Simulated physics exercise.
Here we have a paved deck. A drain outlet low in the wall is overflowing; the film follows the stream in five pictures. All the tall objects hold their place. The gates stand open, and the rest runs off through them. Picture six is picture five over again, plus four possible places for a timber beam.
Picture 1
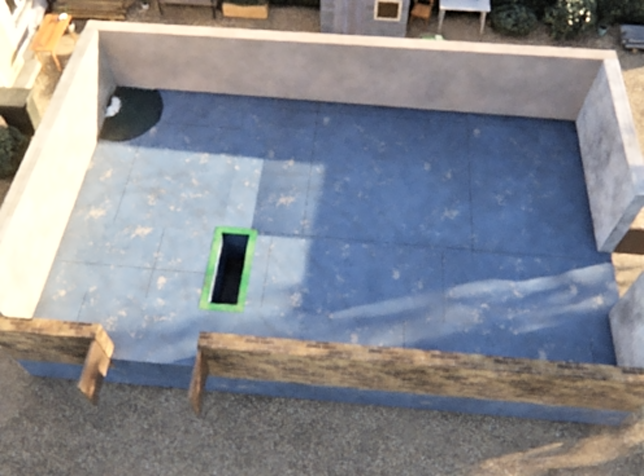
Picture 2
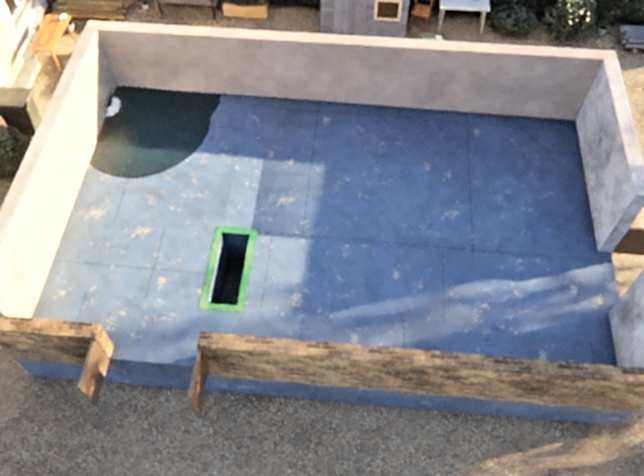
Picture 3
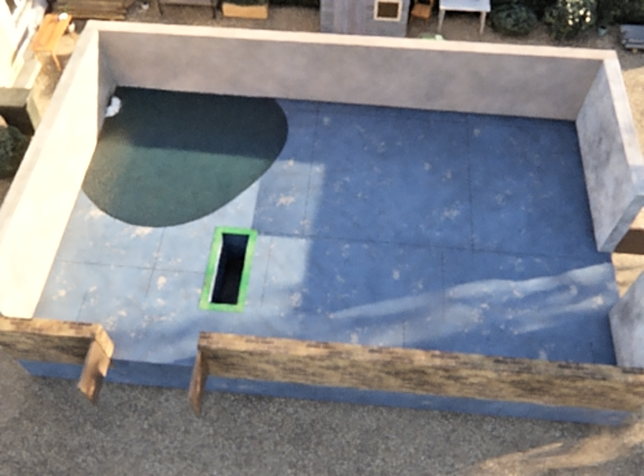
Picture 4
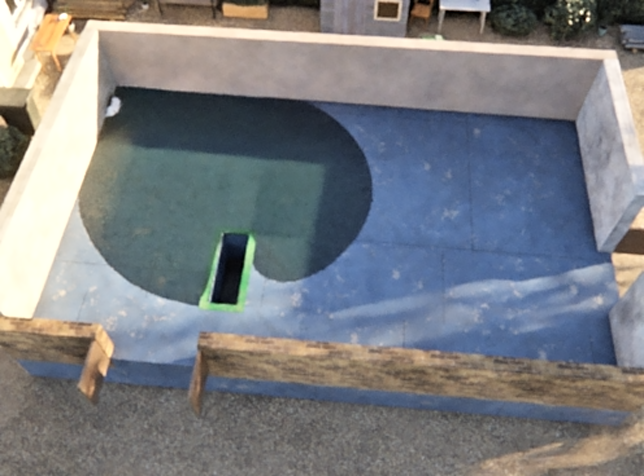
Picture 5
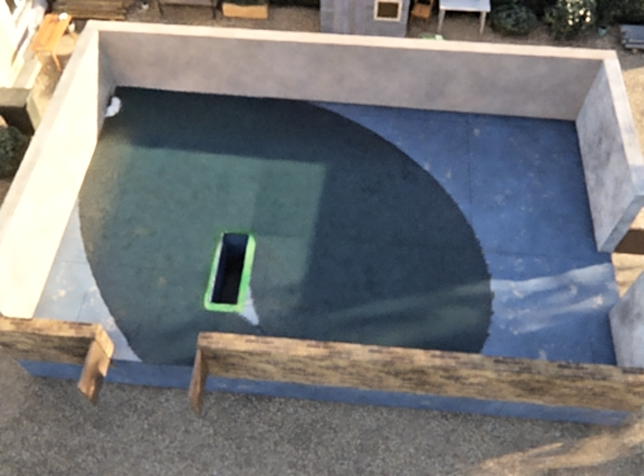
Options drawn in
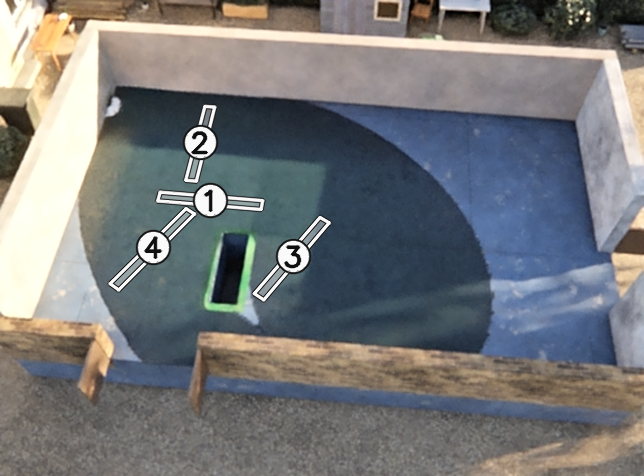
At the start, a small dark patch of water lies in the far left corner of a walled, blue paved deck. It spreads steadily outward across the paving, reaching and surrounding the green-edged gully, then widens to cover most of the deck, leaving the right side and a near-left patch dry.
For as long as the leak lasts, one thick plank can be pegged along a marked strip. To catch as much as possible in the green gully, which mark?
The best position is 3.
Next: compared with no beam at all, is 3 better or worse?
It is better.
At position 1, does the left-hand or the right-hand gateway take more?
The right one.
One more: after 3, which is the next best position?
That is position 2.
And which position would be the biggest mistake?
That would be 1.
In white, 1 from (158, 196) to (261, 205); 2 from (191, 180) to (209, 106); 3 from (259, 296) to (324, 220); 4 from (114, 286) to (190, 211).
With 1, about 7 % of the stream goes into the green gully, about 90 % out by the gates.
With 2, about 25 % of the stream goes into the green gully, about 71 % out by the gates.
With 3, about 47 % of the stream goes into the green gully, about 50 % out by the gates.
With 4, about 16 % of the stream goes into the green gully, about 80 % out by the gates.
